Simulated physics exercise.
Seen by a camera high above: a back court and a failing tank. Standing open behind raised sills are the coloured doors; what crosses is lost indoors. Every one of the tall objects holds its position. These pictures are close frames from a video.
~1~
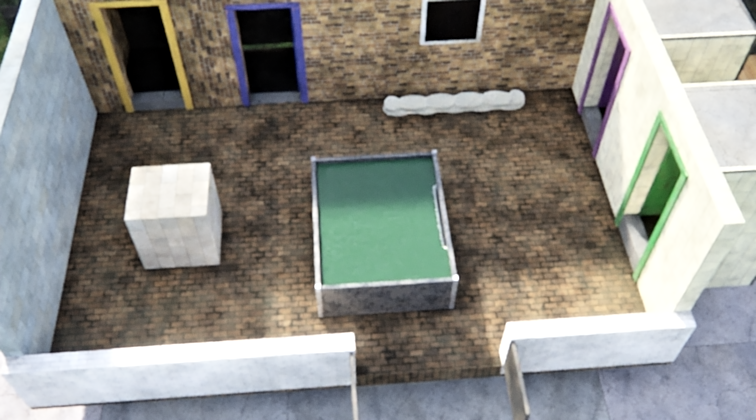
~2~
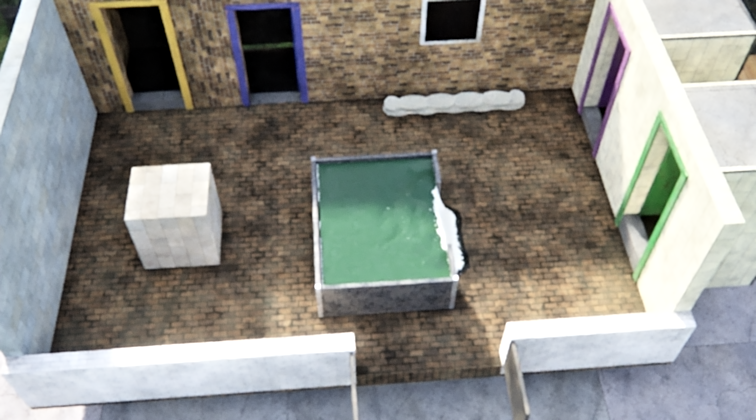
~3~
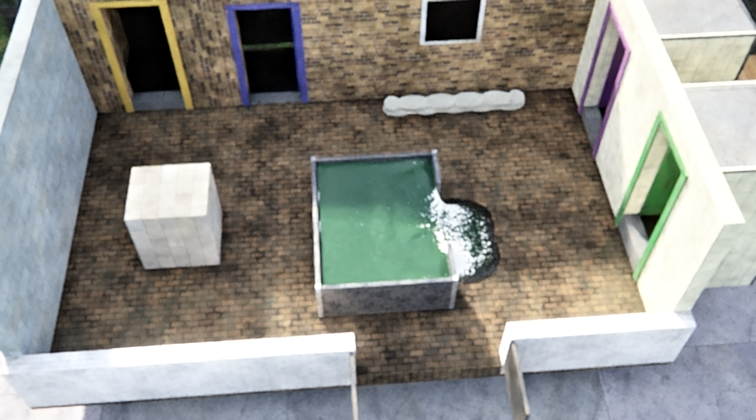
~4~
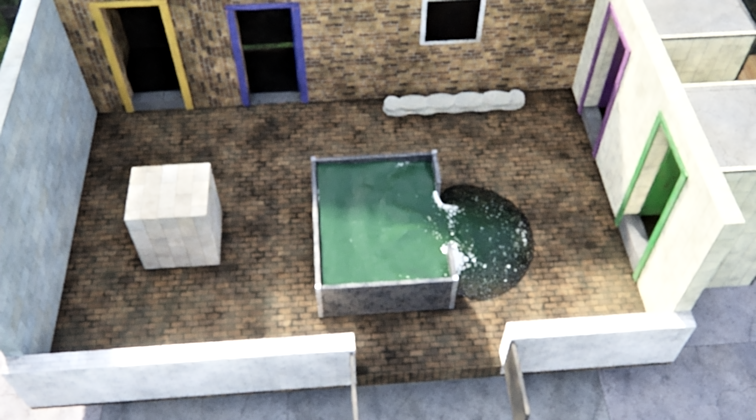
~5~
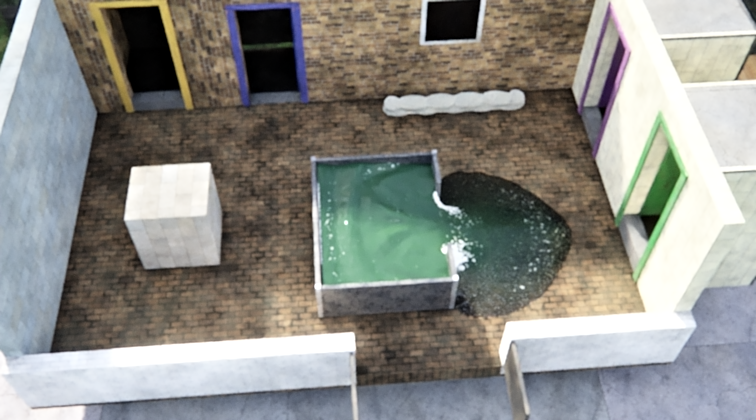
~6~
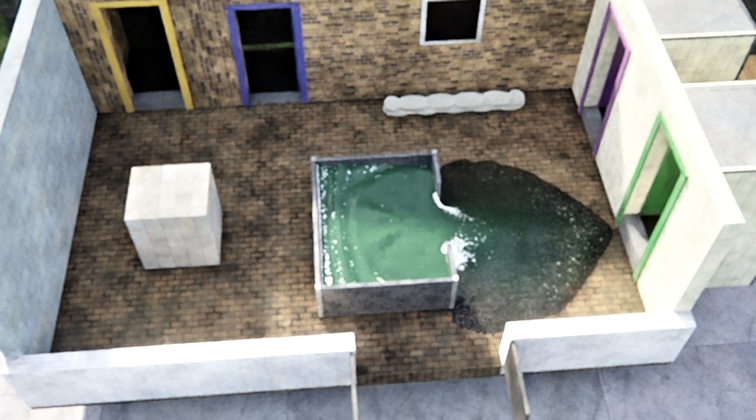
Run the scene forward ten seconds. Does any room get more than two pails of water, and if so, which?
Door by door: The blue door does not; the purple door does not; the green door does not; the yellow door does not.
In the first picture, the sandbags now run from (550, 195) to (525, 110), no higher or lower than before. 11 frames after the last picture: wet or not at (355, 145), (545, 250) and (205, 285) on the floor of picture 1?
In turn: Spared, submerged, spared.
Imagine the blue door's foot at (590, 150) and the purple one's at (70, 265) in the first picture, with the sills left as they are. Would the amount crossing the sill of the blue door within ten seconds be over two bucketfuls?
My take is that the blue door gets beyond it.
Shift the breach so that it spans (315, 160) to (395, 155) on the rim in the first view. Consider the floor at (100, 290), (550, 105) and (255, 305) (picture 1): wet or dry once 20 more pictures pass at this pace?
Going in your order, I'd say still bare, then drenched, then still bare.
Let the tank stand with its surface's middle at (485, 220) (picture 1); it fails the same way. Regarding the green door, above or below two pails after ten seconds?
As I see it, the green door overshoots.
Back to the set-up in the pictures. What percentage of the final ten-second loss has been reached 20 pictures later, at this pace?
My figure: 5 percent.
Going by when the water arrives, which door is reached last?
That would be the yellow-painted one.
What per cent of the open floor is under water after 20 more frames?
Roughly 35 percent, I reckon.
A moment on, water covers 25 % of the floor; the blue door not reached, the purple door not reached, the green door wet at the sill, nothing in, the yellow door not reached.
Next, water covers 25 % of the floor; the blue door not reached, the purple door wet at the sill, nothing in, the green door wet at the sill, nothing in, the yellow door not reached.
Then, water covers 35 % of the floor; the blue door not reached, the purple door wet at the sill, nothing in, the green door wet at the sill, nothing in, the yellow door not reached.
Later, water covers 65 % of the floor; the blue door wet at the sill, nothing in, the purple door under two buckets in, the green door wet at the sill, nothing in, the yellow door wet at the sill, nothing in.
In the end, water covers 90 % of the floor; the blue door wet at the sill, nothing in, the purple door under two buckets in, the green door wet at the sill, nothing in, the yellow door wet at the sill, nothing in.
